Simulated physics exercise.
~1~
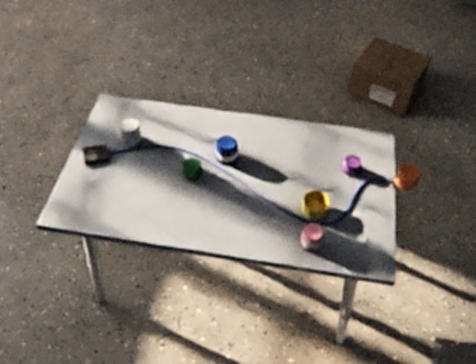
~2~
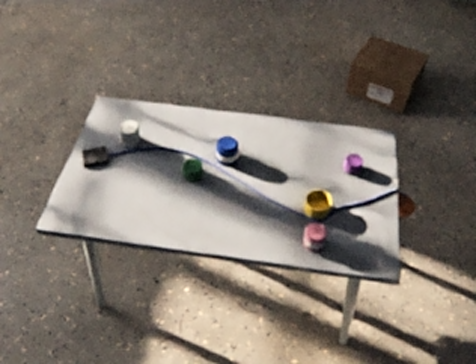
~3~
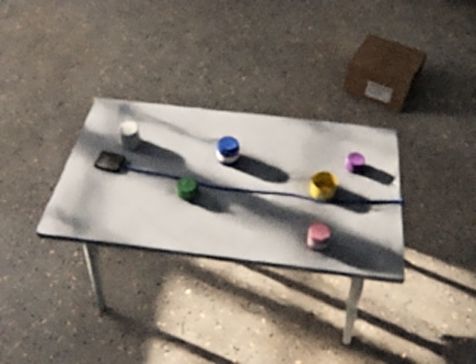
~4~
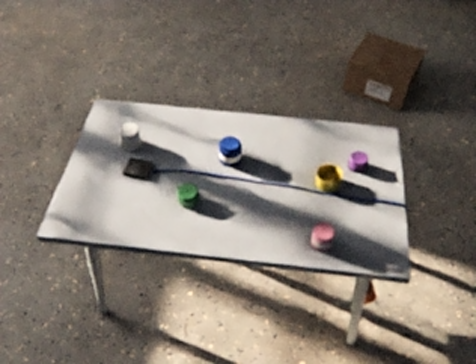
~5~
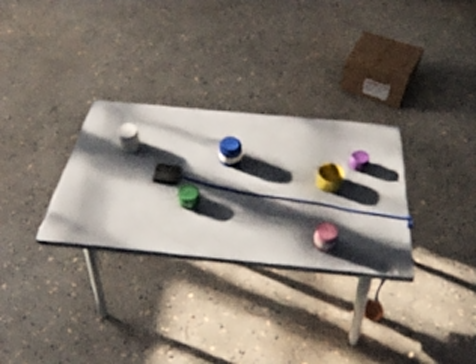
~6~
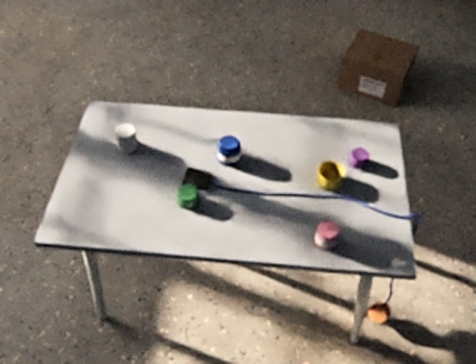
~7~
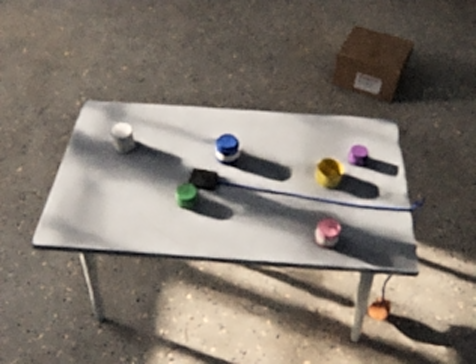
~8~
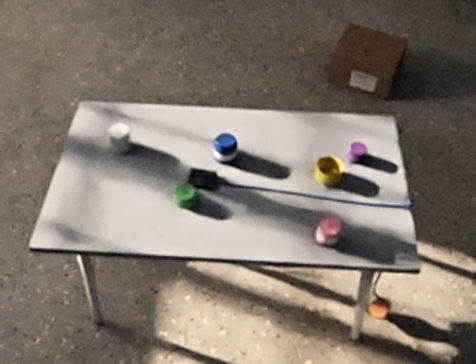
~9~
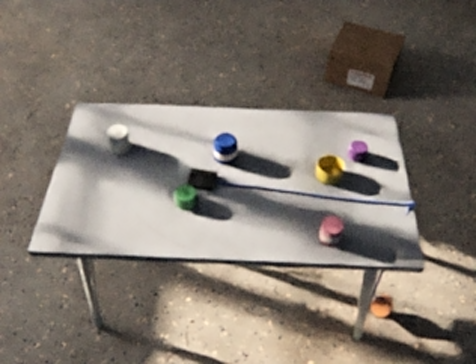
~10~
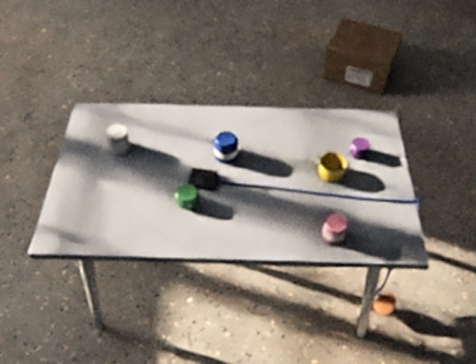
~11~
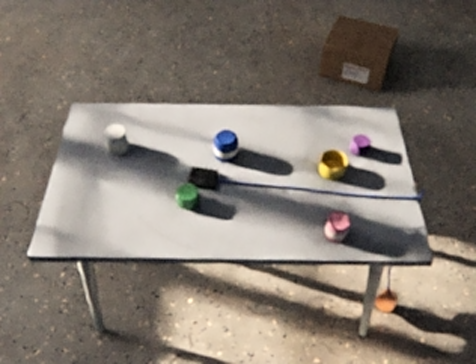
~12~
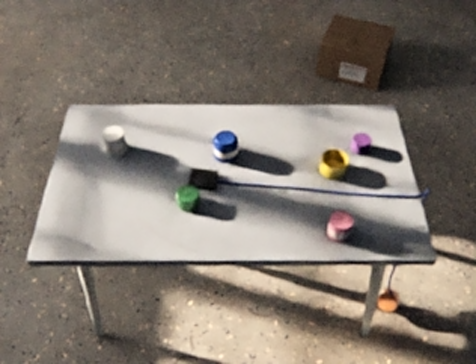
An orange object drops off the table's right edge, dragging a cabled black box rightward until it hangs below.
